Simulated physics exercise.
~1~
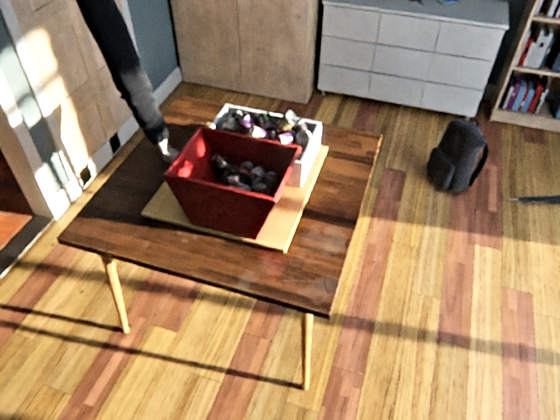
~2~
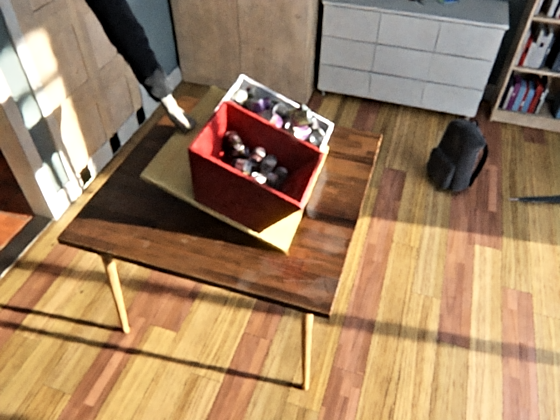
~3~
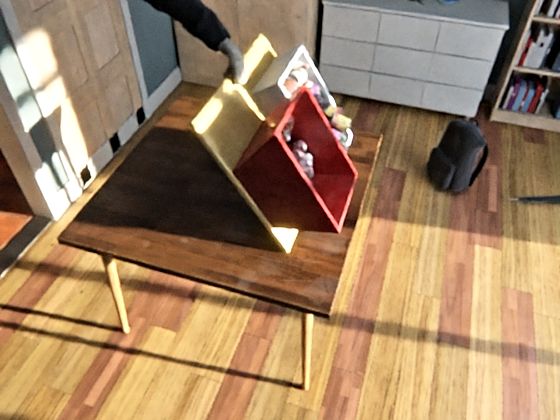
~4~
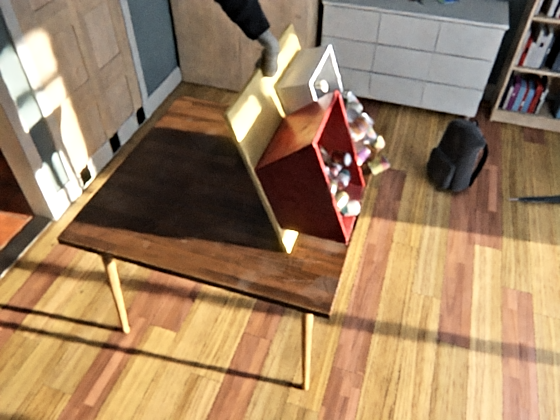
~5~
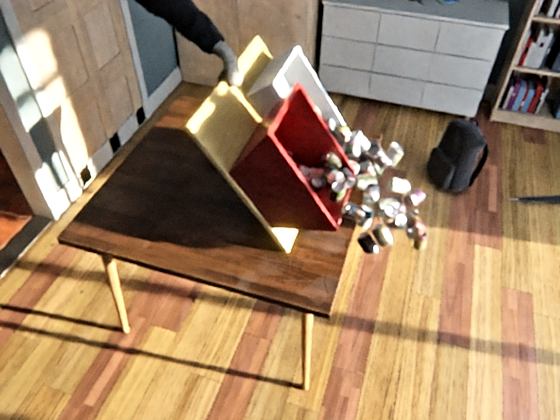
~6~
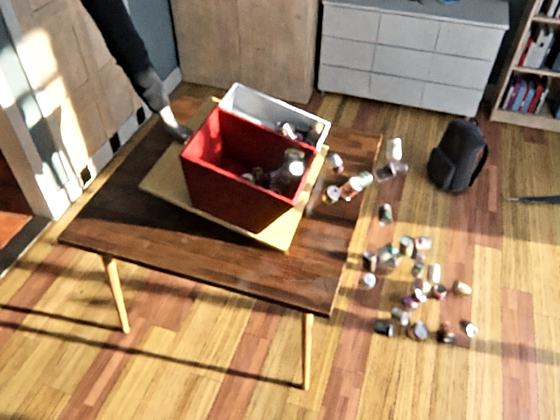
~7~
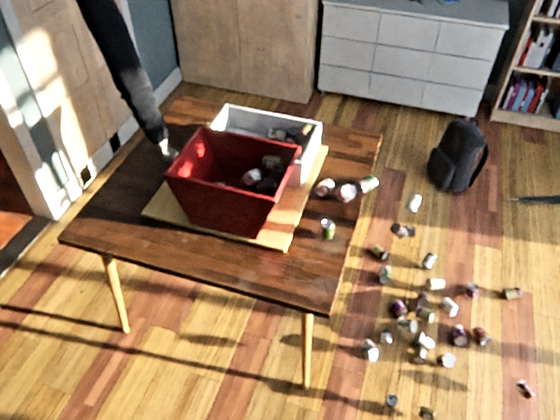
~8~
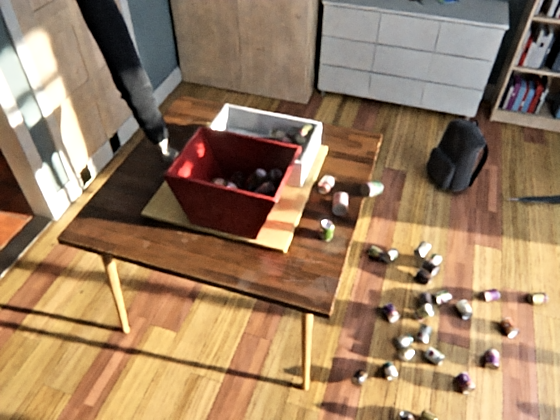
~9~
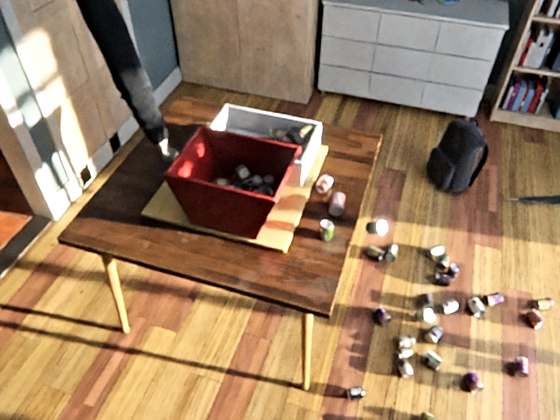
An arm tilts a board with two crates, spilling small cans, then lowers it flat.
